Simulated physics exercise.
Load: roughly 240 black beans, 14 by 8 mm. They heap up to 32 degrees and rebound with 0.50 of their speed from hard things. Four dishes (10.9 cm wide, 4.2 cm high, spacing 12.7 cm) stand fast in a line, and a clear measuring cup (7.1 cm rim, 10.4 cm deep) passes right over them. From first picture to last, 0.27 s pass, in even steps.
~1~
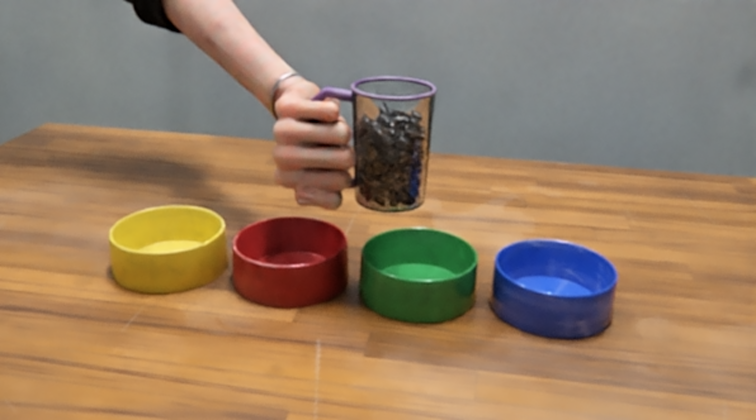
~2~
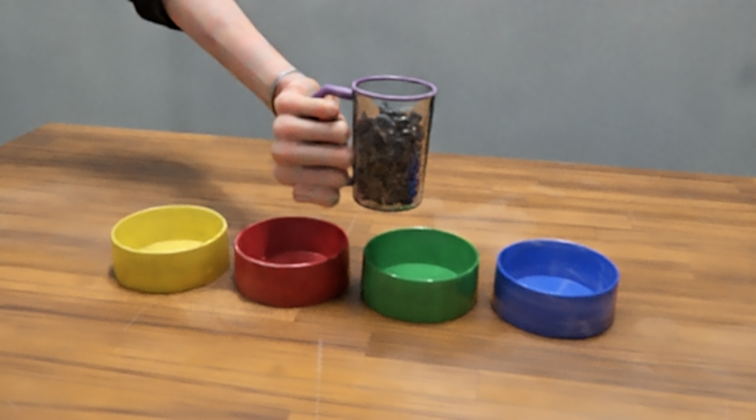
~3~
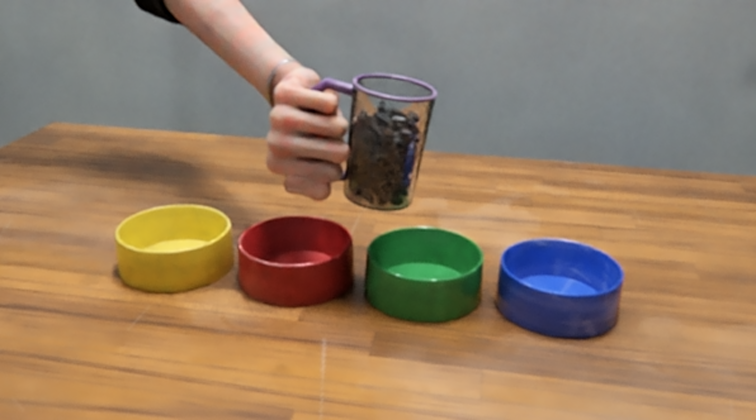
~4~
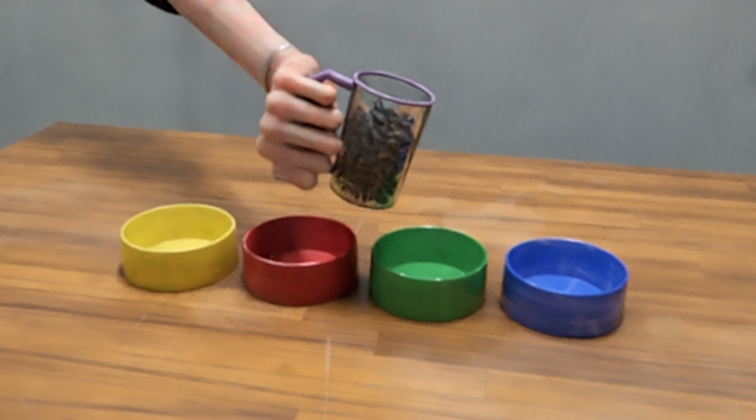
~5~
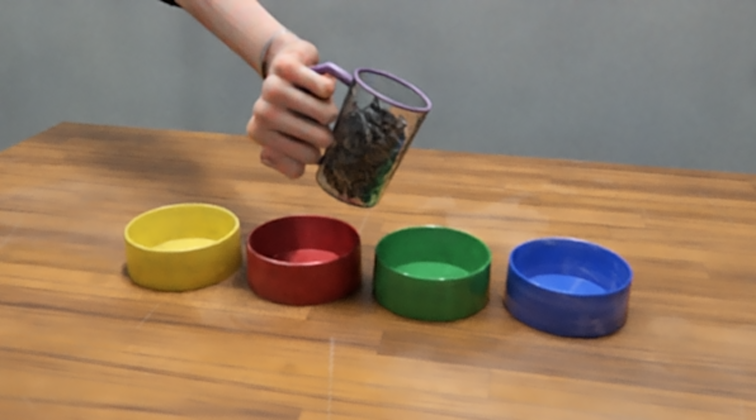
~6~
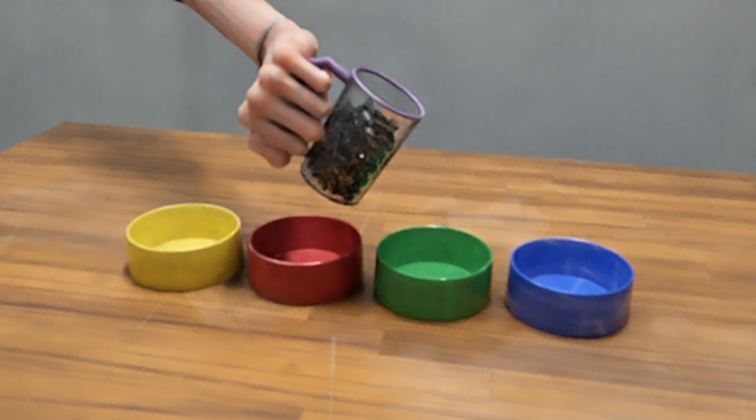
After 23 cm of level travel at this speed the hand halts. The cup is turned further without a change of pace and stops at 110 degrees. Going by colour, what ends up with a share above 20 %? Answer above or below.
Red dish: Above; blue dish: Below; green dish: Below; yellow dish: Above; on the counter: Above.
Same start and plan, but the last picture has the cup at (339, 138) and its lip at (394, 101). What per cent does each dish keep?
Red 10; blue 0; green 0; yellow 20.
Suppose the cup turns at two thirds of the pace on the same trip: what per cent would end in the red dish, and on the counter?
Then: Red 10; counter 50.
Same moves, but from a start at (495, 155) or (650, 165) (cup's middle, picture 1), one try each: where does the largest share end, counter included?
Most goes to: Red, then green.
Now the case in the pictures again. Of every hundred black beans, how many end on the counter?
Roughly 30 per cent.
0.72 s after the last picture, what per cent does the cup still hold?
Roughly 70 per cent.
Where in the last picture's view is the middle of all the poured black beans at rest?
Around (252, 261).
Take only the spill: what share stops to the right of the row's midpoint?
Some 0 per cent.
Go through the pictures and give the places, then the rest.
The first picture shows cup at (392, 145), tilt 0 degrees, lip at (435, 91), moved 0.0 cm; middle of the pieces at (391, 155); blue dish at (555, 266); green dish at (419, 253); red dish at (291, 240); yellow dish at (168, 228).
The second picture shows cup at (391, 144), tilt 2 degrees, lip at (435, 92), moved 0.2 cm; middle of the pieces at (389, 154).
The third picture shows cup at (386, 143), tilt 7 degrees, lip at (435, 95), moved 1.0 cm; middle of the pieces at (384, 153).
The fourth picture shows cup at (378, 142), tilt 15 degrees, lip at (433, 101), moved 2.1 cm; middle of the pieces at (375, 151).
The fifth picture shows cup at (370, 140), tilt 23 degrees, lip at (430, 108), moved 3.3 cm; middle of the pieces at (365, 149).
The sixth picture shows cup at (359, 139), tilt 31 degrees, lip at (423, 116), moved 4.4 cm; middle of the pieces at (353, 147); blue dish at (571, 265); green dish at (434, 251); red dish at (306, 238); yellow dish at (184, 226).
Then, 0.43 s after the last picture, tilt 95 degrees; cup holds 100 %.
Then, 0.72 s after the last picture, tilt 110 degrees; cup holds 70 %, red 25 %.
Then, 1.11 s after the last picture, tilt 110 degrees; cup holds 30 %, red 40 %, yellow 15 %.
In the end, red 40 %, blue 0 %, green 0 %, yellow 30 %, counter 30 %.
